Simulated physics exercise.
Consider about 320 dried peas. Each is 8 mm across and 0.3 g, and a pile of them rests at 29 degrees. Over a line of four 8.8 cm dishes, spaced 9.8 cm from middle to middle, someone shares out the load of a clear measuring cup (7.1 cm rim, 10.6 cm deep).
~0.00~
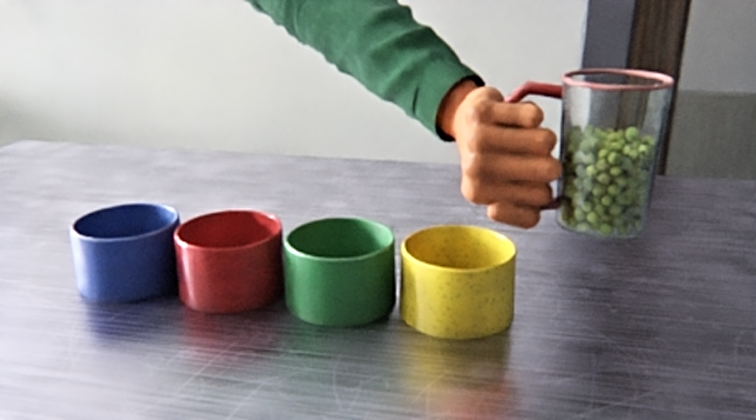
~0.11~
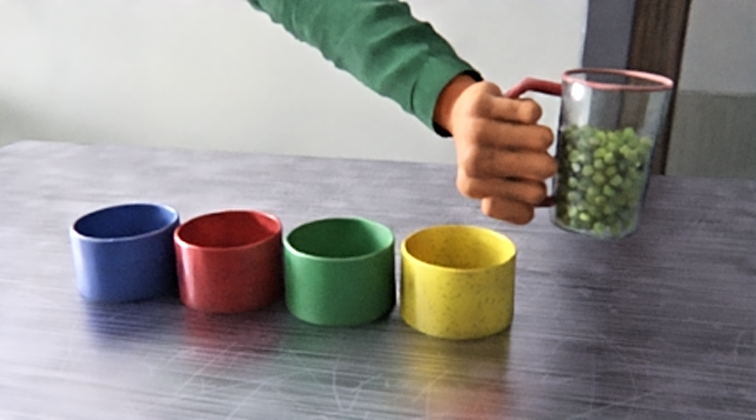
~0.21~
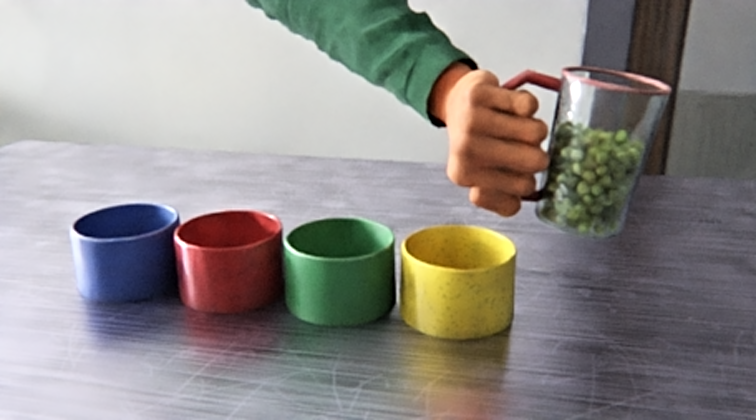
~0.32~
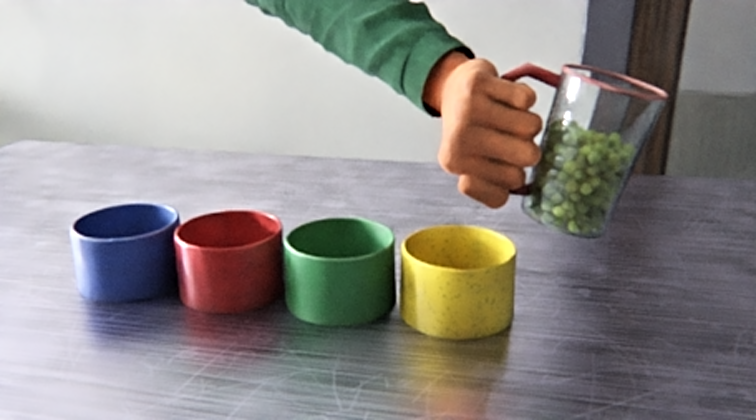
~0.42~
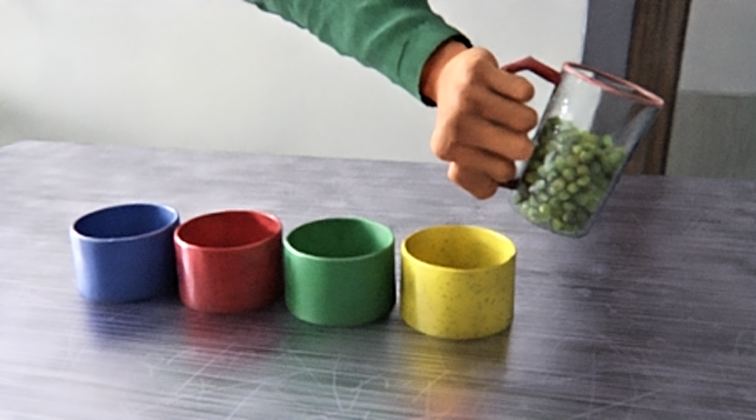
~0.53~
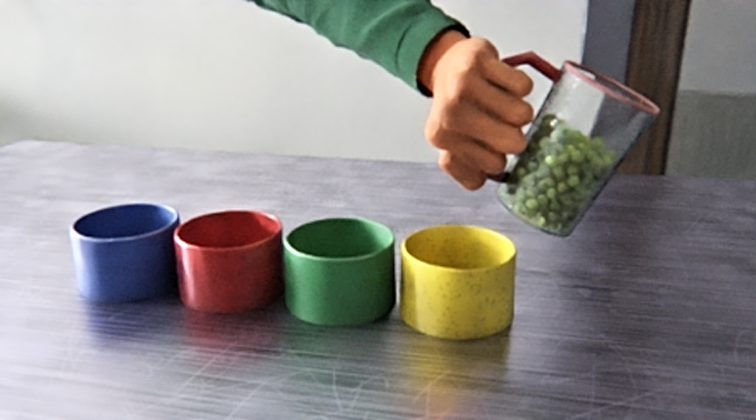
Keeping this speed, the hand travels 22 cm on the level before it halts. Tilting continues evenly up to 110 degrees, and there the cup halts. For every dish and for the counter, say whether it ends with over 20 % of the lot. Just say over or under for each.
Going through them: Red comes out under, blue comes out under, green comes out under, yellow comes out over, counter comes out over.
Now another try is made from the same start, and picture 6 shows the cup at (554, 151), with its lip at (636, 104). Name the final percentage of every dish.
In the end red holds 0, blue holds 0, green holds 20, yellow holds 70.
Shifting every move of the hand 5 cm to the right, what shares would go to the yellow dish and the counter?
In that case the yellow dish gets 0 and the counter 100.
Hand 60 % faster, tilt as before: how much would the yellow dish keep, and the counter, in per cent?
Yellow 70, counter 10.
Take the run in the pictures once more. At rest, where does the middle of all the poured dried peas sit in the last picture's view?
When it all comes to rest, the middle is near (536, 313).
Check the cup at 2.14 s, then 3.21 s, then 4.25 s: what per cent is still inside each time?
In turn: 75, 0, 0.
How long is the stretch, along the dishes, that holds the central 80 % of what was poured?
The stretch is around 16 cm long.
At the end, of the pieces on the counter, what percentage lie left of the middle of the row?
Share on that side: Roughly 0 %.
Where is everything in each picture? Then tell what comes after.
The first frame shows cup at (608, 153), tilt 0 degrees, lip at (671, 81), moved 0.0 cm; middle of the pieces at (604, 175); yellow dish at (458, 247); green dish at (340, 238); red dish at (229, 229); blue dish at (126, 221).
The second frame shows cup at (604, 153), tilt 3 degrees, lip at (670, 83), moved 0.3 cm; middle of the pieces at (599, 174).
The third frame shows cup at (596, 153), tilt 8 degrees, lip at (668, 89), moved 0.8 cm; middle of the pieces at (588, 174).
The fourth frame shows cup at (587, 152), tilt 14 degrees, lip at (665, 95), moved 1.4 cm; middle of the pieces at (578, 173).
The fifth frame shows cup at (579, 152), tilt 20 degrees, lip at (661, 102), moved 2.0 cm; middle of the pieces at (567, 171).
The sixth frame shows cup at (570, 152), tilt 25 degrees, lip at (656, 110), moved 2.6 cm; middle of the pieces at (557, 170); yellow dish at (458, 247); green dish at (340, 238); red dish at (229, 229); blue dish at (126, 221). Its pace works out near 55 degrees a second; the hand travels 6 cm a second.
Then, at 2.14 s, tilt 110 degrees; cup holds 75 %, yellow 5 %.
After 3.21 s, tilt 110 degrees; cup holds 0 %, yellow 40 %.
After 4.25 s, tilt 110 degrees; cup holds 0 %, yellow 40 %.
In the end, at 4.6 s, red 0 %, blue 0 %, green 0 %, yellow 40 %, counter 60 %.
